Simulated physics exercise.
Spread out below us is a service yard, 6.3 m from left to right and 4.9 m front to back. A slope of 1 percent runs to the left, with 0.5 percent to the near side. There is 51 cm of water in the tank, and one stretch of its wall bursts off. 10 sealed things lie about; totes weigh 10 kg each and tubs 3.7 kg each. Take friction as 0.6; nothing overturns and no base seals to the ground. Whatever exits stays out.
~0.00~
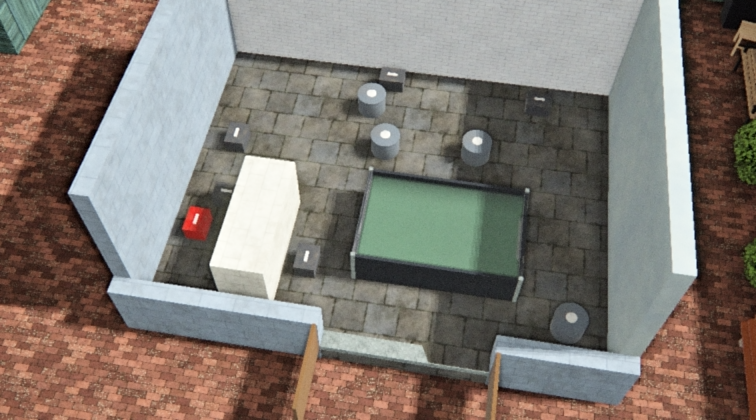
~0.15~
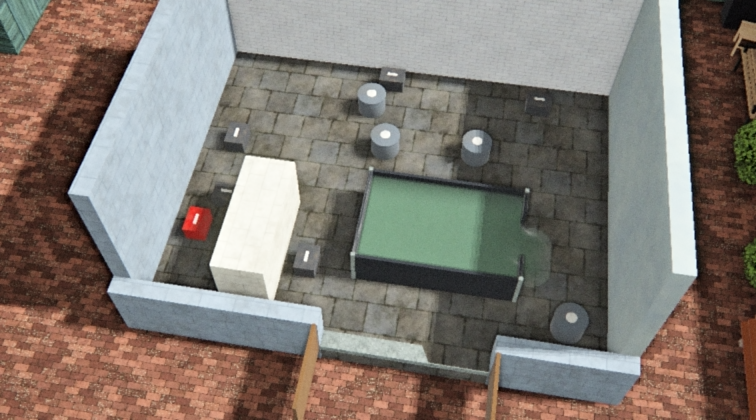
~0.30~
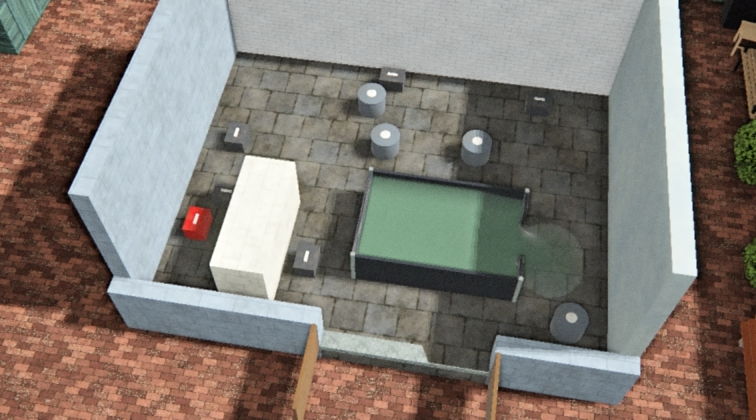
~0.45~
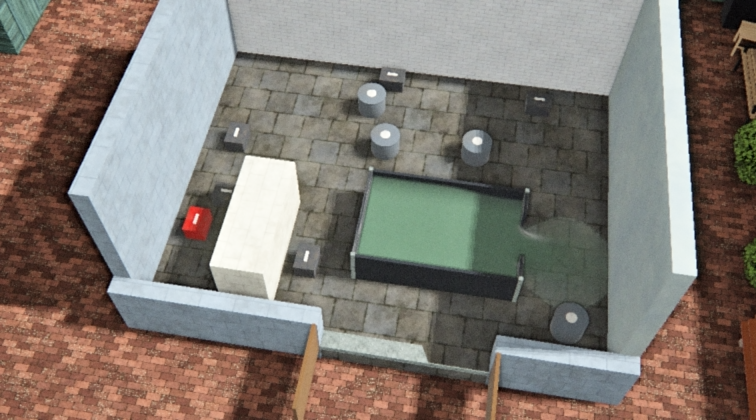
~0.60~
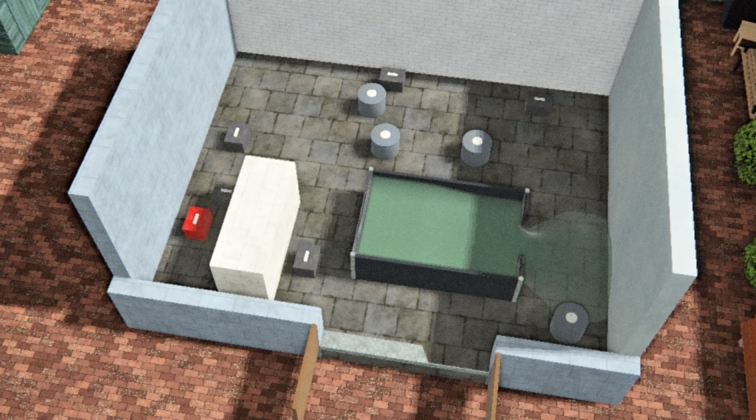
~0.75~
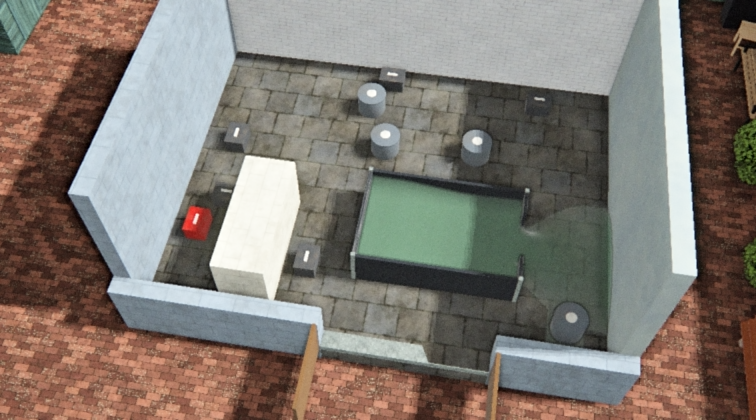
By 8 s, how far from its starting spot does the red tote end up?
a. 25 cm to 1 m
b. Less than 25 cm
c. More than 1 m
b.
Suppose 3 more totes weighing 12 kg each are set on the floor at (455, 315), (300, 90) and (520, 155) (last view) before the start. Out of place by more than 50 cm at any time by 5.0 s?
The first one ends up beyond that, the second inside that, the third inside that.
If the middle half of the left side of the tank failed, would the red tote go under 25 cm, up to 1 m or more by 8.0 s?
After that, the red tote hardly moves.
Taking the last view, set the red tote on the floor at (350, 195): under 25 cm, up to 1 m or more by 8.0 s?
It hardly budges.
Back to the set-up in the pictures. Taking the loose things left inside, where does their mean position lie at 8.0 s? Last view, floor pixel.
I'd put it close to (321, 170) in the last view.
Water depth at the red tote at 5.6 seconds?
I'd say around 0 cm.
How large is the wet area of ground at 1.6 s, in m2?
About 7.5 m2.
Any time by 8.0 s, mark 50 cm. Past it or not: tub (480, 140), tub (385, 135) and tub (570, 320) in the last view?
Results in listed order: Falls short / exceeds / exceeds.
After 1.6 s the red tote is near (196, 219), 0.0 m from its start, aground; 0 of 10 are out; 0 afloat.
After 3.6 s the red tote is near (196, 219), 0.0 m from its start, aground; 0 of 10 are out; 1 afloat.
After 5.6 s the red tote is near (196, 219), 0.0 m from its start, aground; 0 of 10 are out; 1 afloat.
After 8.0 s the red tote is near (196, 219), 0.0 m from its start, aground; 0 of 10 are out; 2 afloat.
